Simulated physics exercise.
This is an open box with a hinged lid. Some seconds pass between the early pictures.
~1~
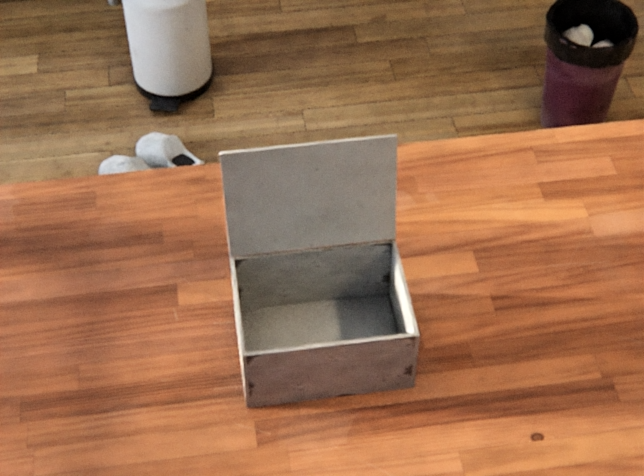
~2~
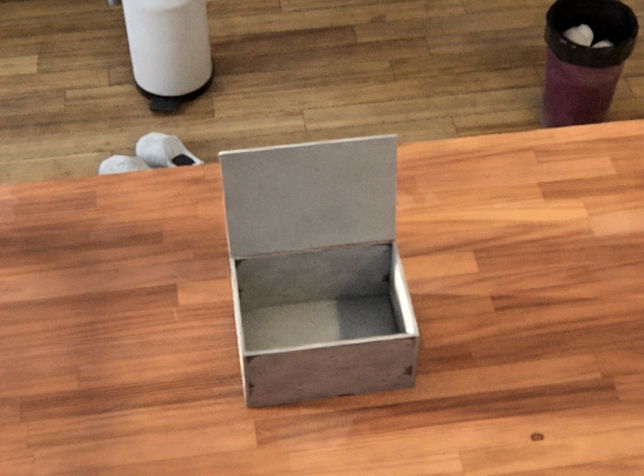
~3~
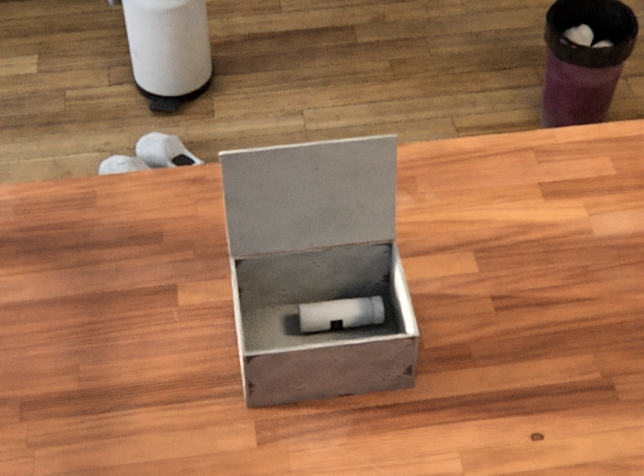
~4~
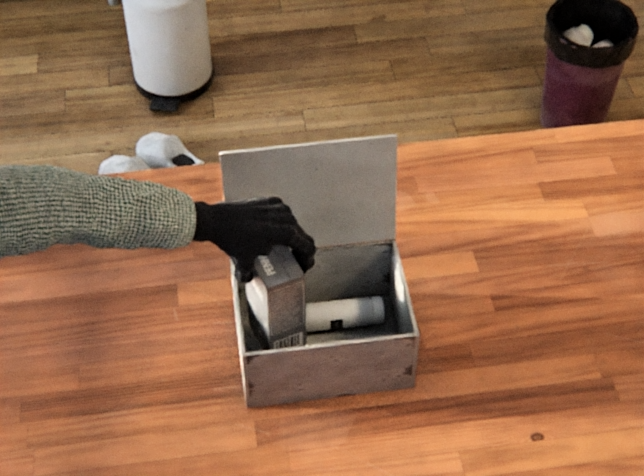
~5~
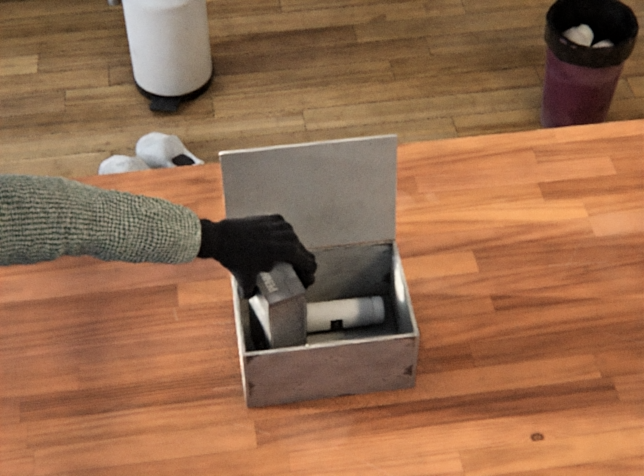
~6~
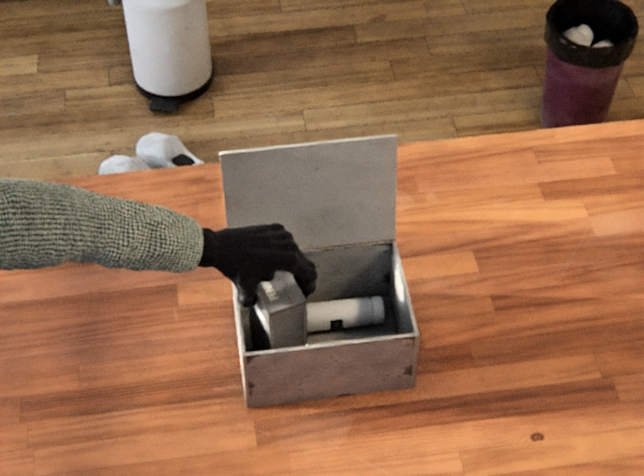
On a wooden tabletop, an open grey box sat empty until a white cylindrical container appeared inside, and then a black-gloved hand reached from the left and lowered a grey carton in beside it.
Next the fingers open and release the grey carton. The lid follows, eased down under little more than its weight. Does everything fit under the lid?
As it turns out, it is held up.
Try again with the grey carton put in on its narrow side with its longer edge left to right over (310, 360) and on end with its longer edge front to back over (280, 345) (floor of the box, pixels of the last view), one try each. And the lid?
First, it shuts flat; second, it is held up.
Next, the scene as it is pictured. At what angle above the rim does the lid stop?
Some 40° above the rim.
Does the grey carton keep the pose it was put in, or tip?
The grey carton stays as placed.
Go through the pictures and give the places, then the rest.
In the first picture, the last thing is not in view yet.
In the second picture, the last thing is not in view yet.
In the third picture, the last thing is not in view yet; white shaker (341, 314).
The fourth picture shows still above its spot; grey carton (276, 301); white shaker (341, 314).
The fifth picture shows still above its spot; grey carton (278, 316); white shaker (341, 314).
The sixth picture shows put in, still held; grey carton (278, 324); white shaker (341, 314).
Then, 1.20 s after the last picture, lid starting down.
Then, 1.50 s after the last picture, lid 67° above the rim.
Then, 1.70 s after the last picture, lid 45° above the rim.
At rest, lid 42° above the rim; both in place. Seen from the same camera at the end, grey carton near (278, 324).
